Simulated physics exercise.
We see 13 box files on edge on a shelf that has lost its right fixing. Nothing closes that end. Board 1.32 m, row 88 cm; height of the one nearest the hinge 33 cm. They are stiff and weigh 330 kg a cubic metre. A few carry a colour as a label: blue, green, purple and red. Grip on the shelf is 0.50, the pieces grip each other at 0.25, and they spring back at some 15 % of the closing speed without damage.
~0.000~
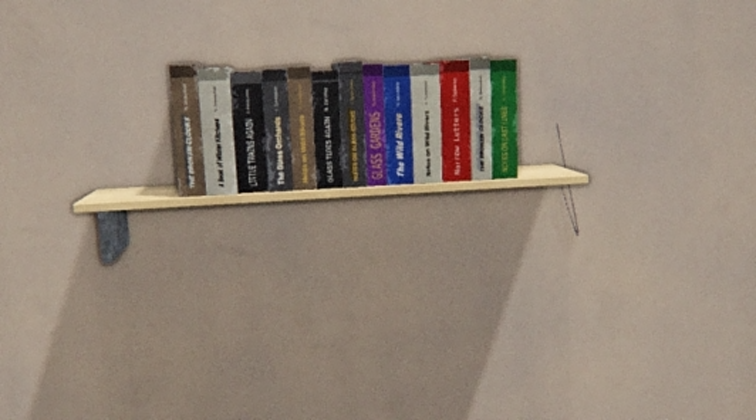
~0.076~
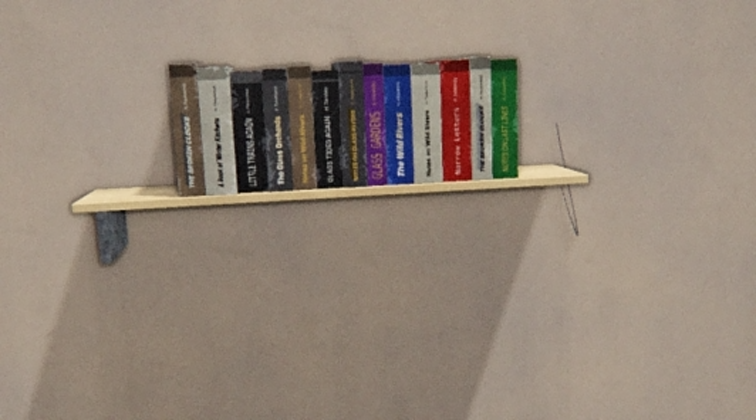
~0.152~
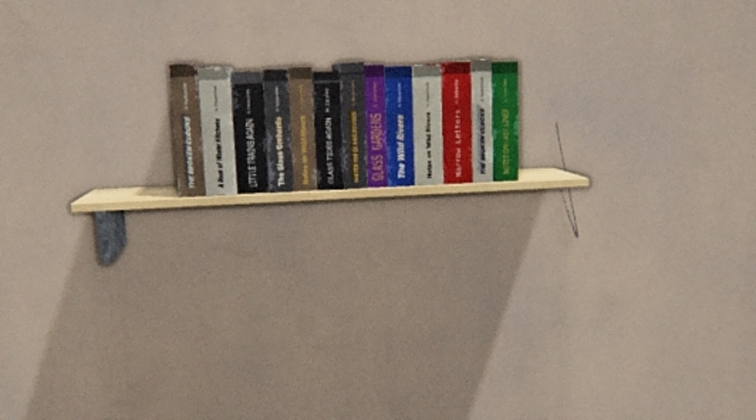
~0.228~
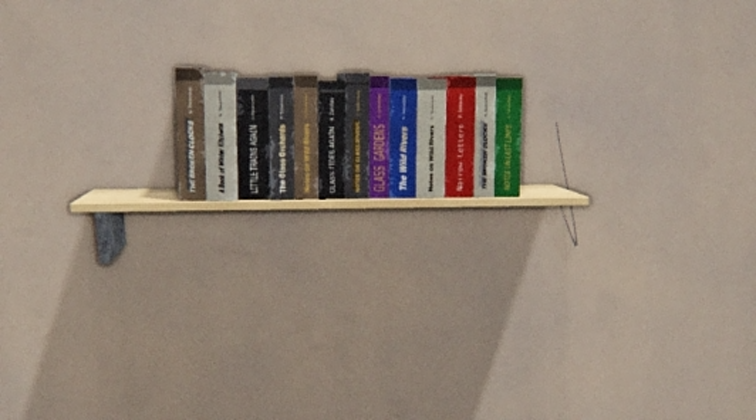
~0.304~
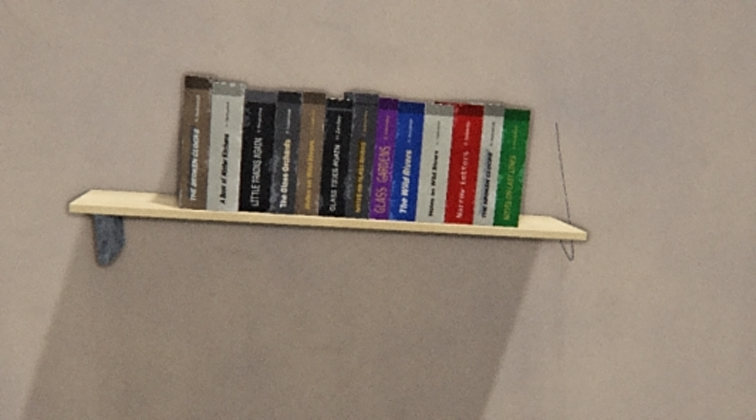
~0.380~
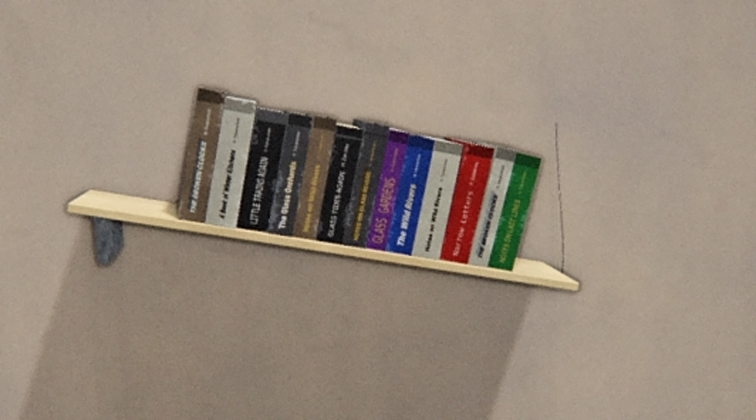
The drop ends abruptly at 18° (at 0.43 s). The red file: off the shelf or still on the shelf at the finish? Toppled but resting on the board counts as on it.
It falls off.
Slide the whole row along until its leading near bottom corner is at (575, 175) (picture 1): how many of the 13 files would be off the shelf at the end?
Then 5.
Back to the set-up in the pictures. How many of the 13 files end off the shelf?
It comes to 3.
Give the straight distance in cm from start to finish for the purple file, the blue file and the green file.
Moved: Purple 40, blue 50, green 130.
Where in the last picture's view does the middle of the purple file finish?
Around (460, 249).
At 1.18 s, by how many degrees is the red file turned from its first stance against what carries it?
Some 80°.
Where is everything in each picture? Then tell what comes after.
In the first picture (pixels give the middle of a visible side; the camera moves round a little; leans and shifts are taken against what carries them), shelf's free end (577, 180) slope 0°; red file (456, 122); green file (504, 120); purple file (375, 126); none has stirred.
The second picture shows shelf's free end (578, 180) slope 0°; red file (456, 122).
The third picture shows shelf's free end (578, 183) slope 0°; red file (457, 124).
The fourth picture shows shelf's free end (578, 201) slope 3°; red file (460, 138).
The fifth picture shows shelf's free end (576, 236) slope 7°; red file (464, 165).
The sixth picture shows shelf's free end (568, 286) slope 13°; red file (467, 204); green file (514, 213); purple file (388, 191); none has stirred.
After 0.48 s, none of the 13 files off the shelf, 13 disturbed; red file 10° from how it stood; green file 15° from how it stood.
After 0.78 s, none of the 13 files off the shelf, 13 disturbed; red file 51° from how it stood; green file on its side.
After 1.18 s, 3 of the 13 files off the shelf; red file on its side; green file on its side.
In the end (1.6 s), 3 of the 13 files off the shelf; red file on its side; green file on its side; blue file on its side.
